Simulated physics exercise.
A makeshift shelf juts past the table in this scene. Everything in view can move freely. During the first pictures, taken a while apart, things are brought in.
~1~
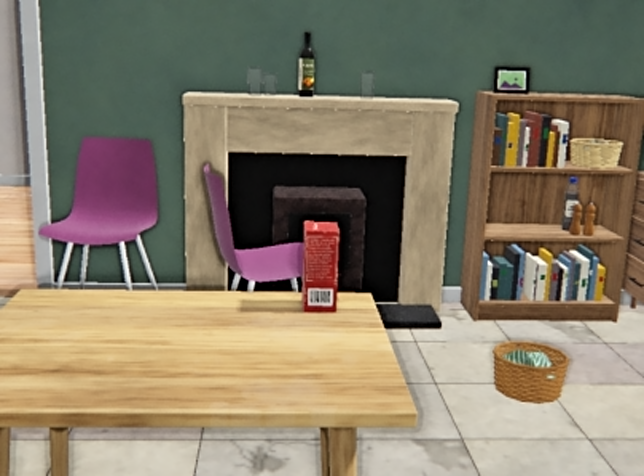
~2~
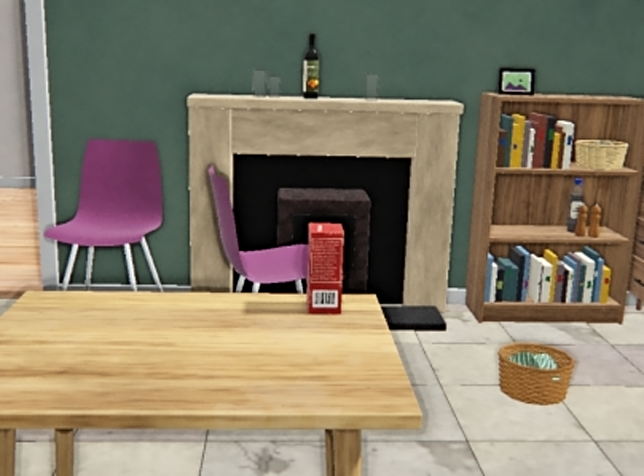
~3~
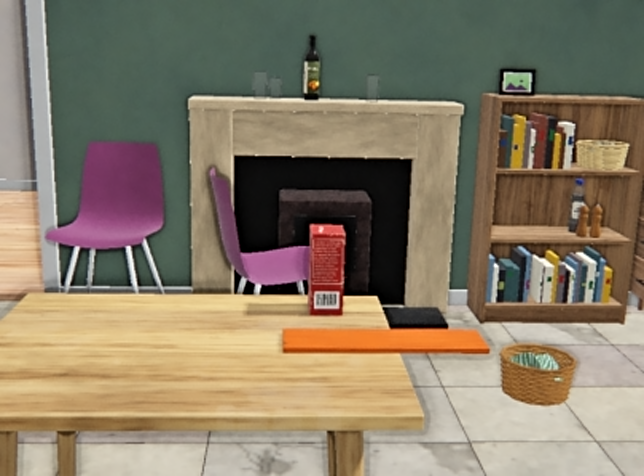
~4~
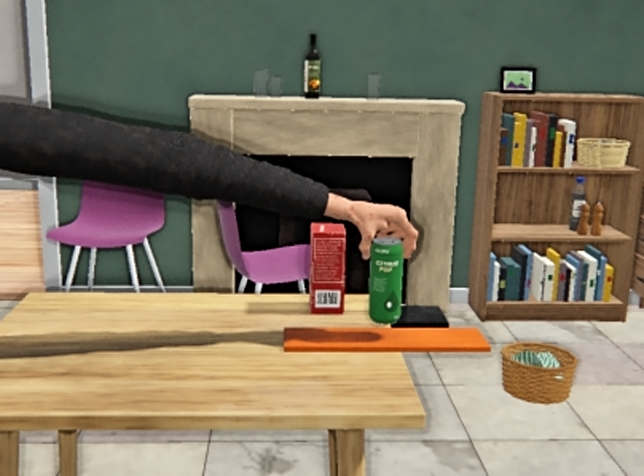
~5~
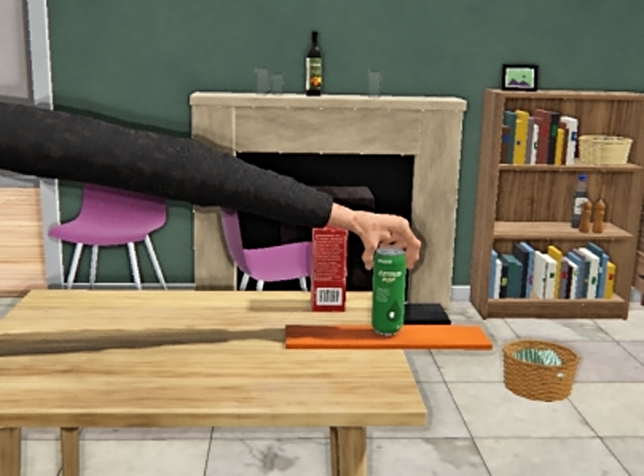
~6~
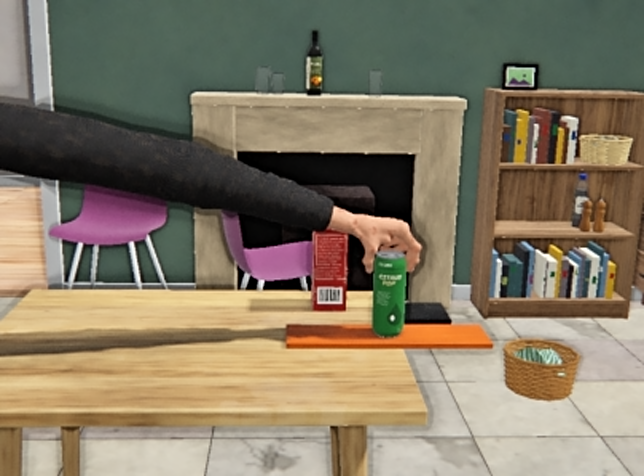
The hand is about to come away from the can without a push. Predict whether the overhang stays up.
In the end, nothing drops.
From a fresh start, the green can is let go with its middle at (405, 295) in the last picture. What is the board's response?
It remains balanced.
Then, 0.20 s on from there, no change.
Then, 0.40 s on from there, green can resting near (389, 294).
In the end, all 3 unmoved. At the end, from the last picture's camera, green can near (389, 294). The board holds.
